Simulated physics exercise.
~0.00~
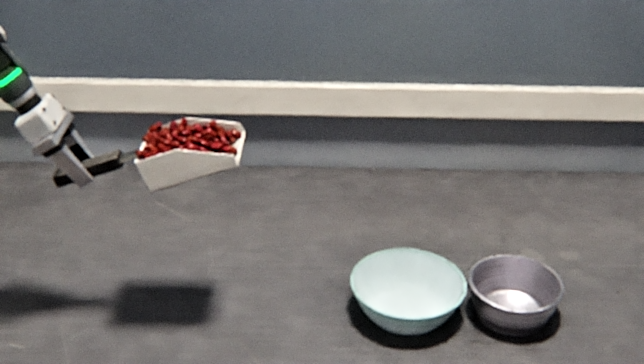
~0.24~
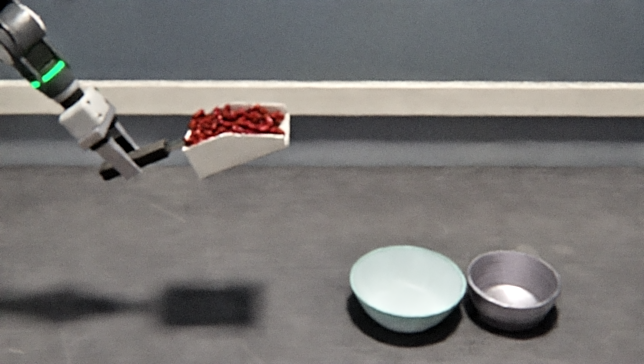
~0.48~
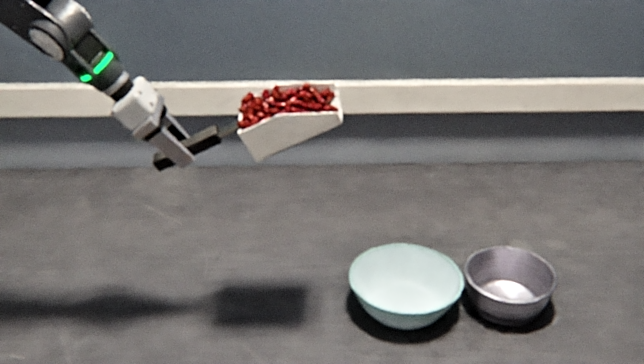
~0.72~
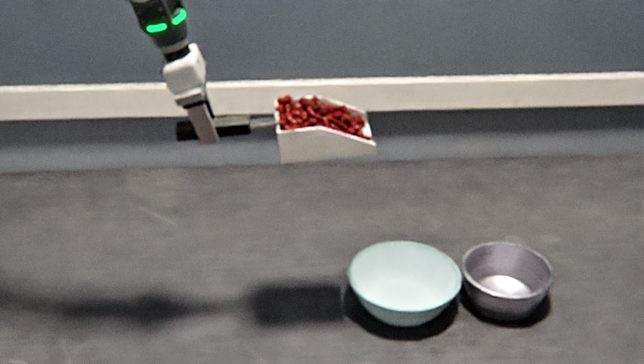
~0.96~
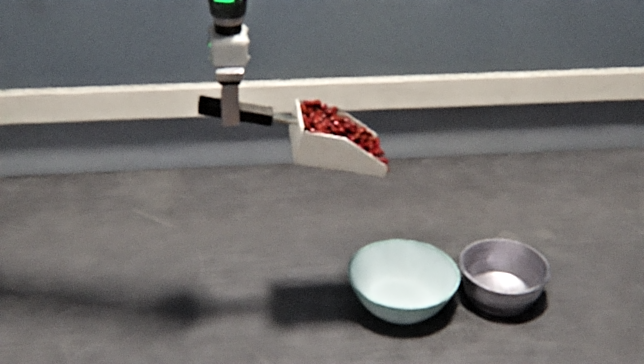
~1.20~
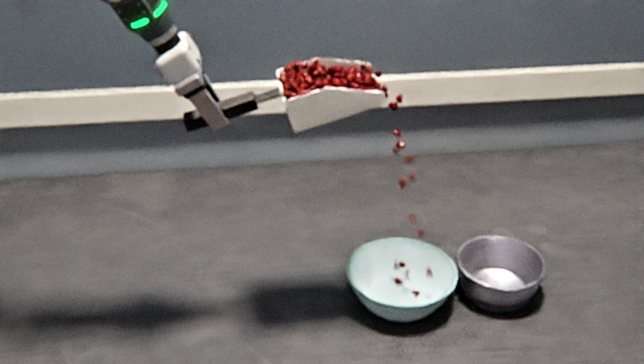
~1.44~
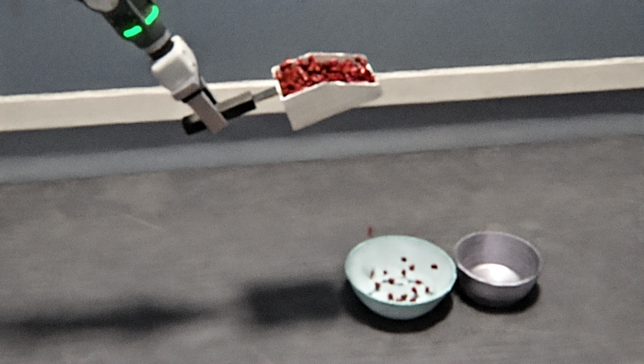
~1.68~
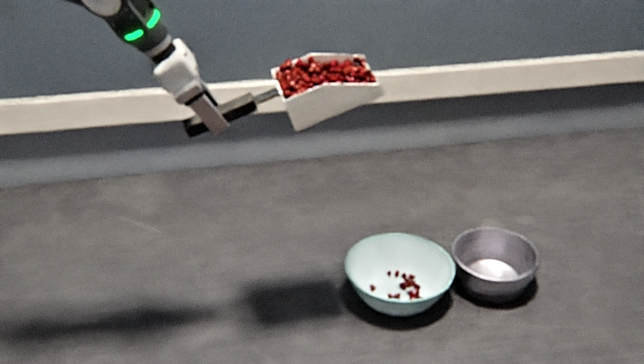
A robot arm moves a scoop of red beans right and tips a few into the pale bowl.
